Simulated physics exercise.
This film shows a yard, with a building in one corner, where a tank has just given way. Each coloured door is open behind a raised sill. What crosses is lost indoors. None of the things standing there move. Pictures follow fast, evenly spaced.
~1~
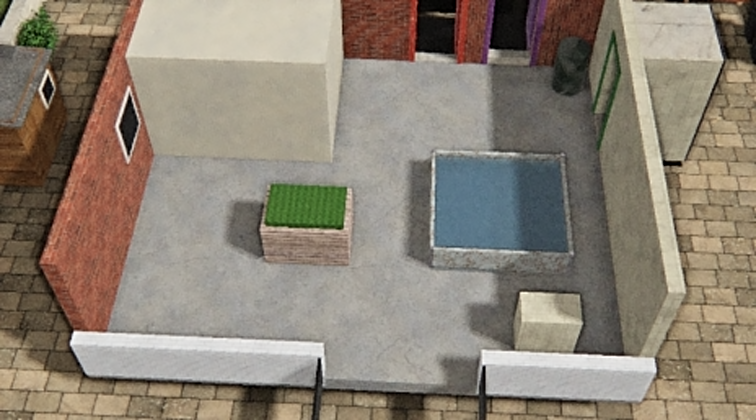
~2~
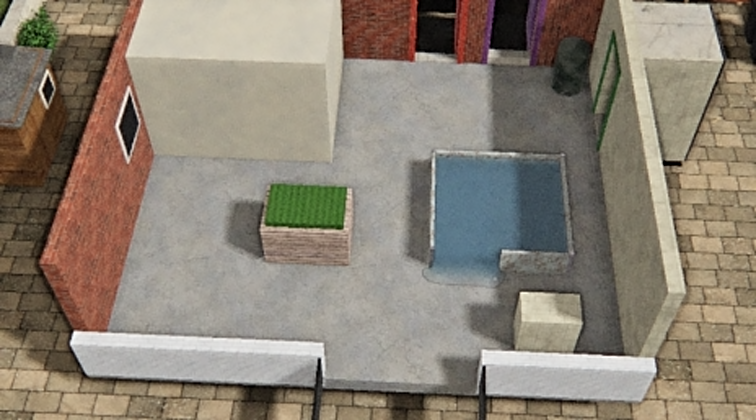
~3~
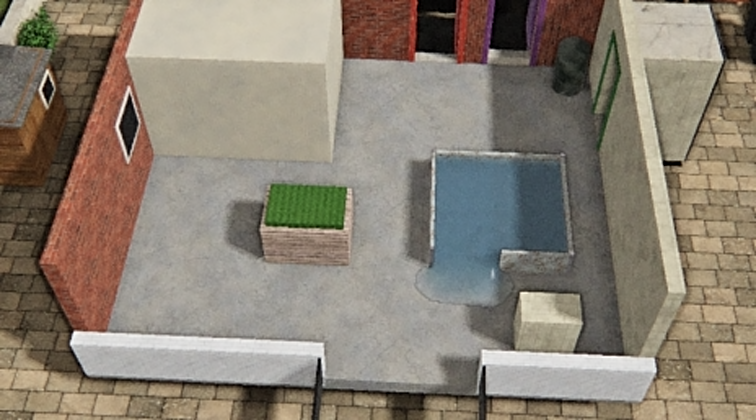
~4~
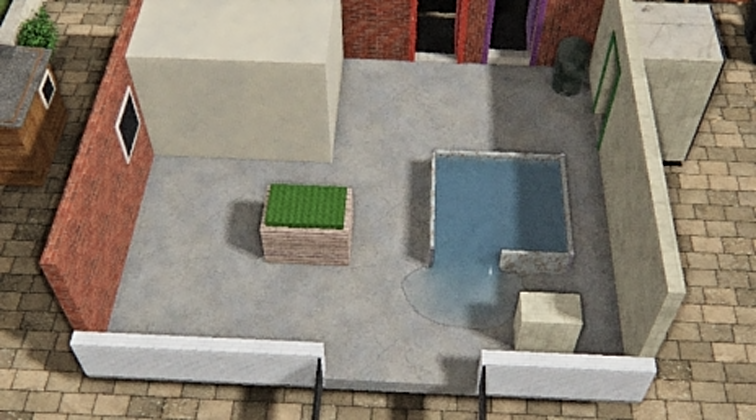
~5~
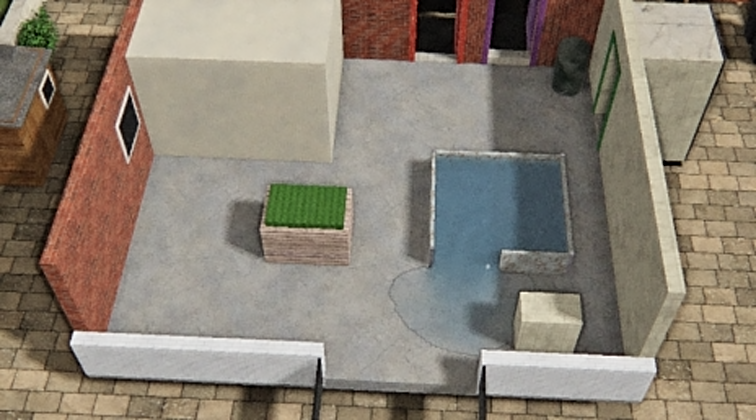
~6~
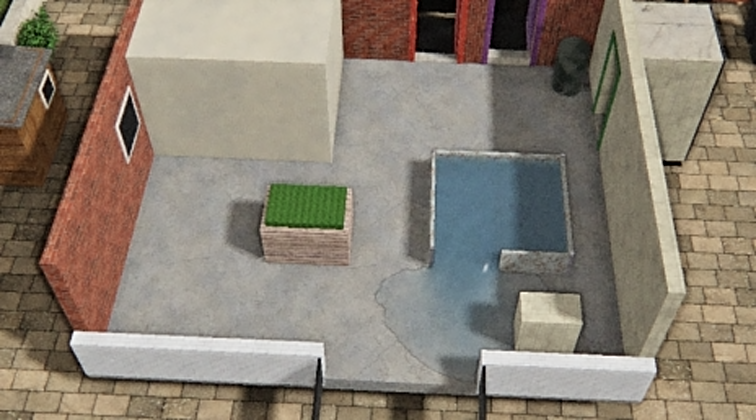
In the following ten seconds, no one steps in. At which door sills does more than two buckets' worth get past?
The red door passes two buckets or less; the purple door passes two buckets or less; the green door passes two buckets or less.
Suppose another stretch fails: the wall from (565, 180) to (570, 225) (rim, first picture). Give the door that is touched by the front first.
It's the green-painted one.
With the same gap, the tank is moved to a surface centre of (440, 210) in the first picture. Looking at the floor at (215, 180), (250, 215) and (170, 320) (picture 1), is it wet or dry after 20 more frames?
In that order: Free of water, no water, wet.
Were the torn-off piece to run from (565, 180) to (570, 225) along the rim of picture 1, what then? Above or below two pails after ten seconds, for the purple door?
As for the purple door, it stays below the mark.
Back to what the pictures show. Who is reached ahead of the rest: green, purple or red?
My pick is the one in green.
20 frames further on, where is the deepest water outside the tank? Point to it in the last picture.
Somewhere around (614, 379).
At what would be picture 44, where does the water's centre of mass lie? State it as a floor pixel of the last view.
Estimate: (485, 259).
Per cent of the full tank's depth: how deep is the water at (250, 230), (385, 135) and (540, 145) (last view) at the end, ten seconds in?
0, 0 and 2 per cent, roughly.
A moment on, water covers 15 % of the floor; the red door not reached, the purple door not reached, the green door not reached.
Next, water covers 20 % of the floor; the red door not reached, the purple door not reached, the green door not reached.
Then, water covers 25 % of the floor; the red door not reached, the purple door not reached, the green door not reached.
Later, water covers 35 % of the floor; the red door not reached, the purple door not reached, the green door wet at the sill, nothing in.
In the end, water covers 45 % of the floor; the red door not reached, the purple door wet at the sill, nothing in, the green door wet at the sill, nothing in.
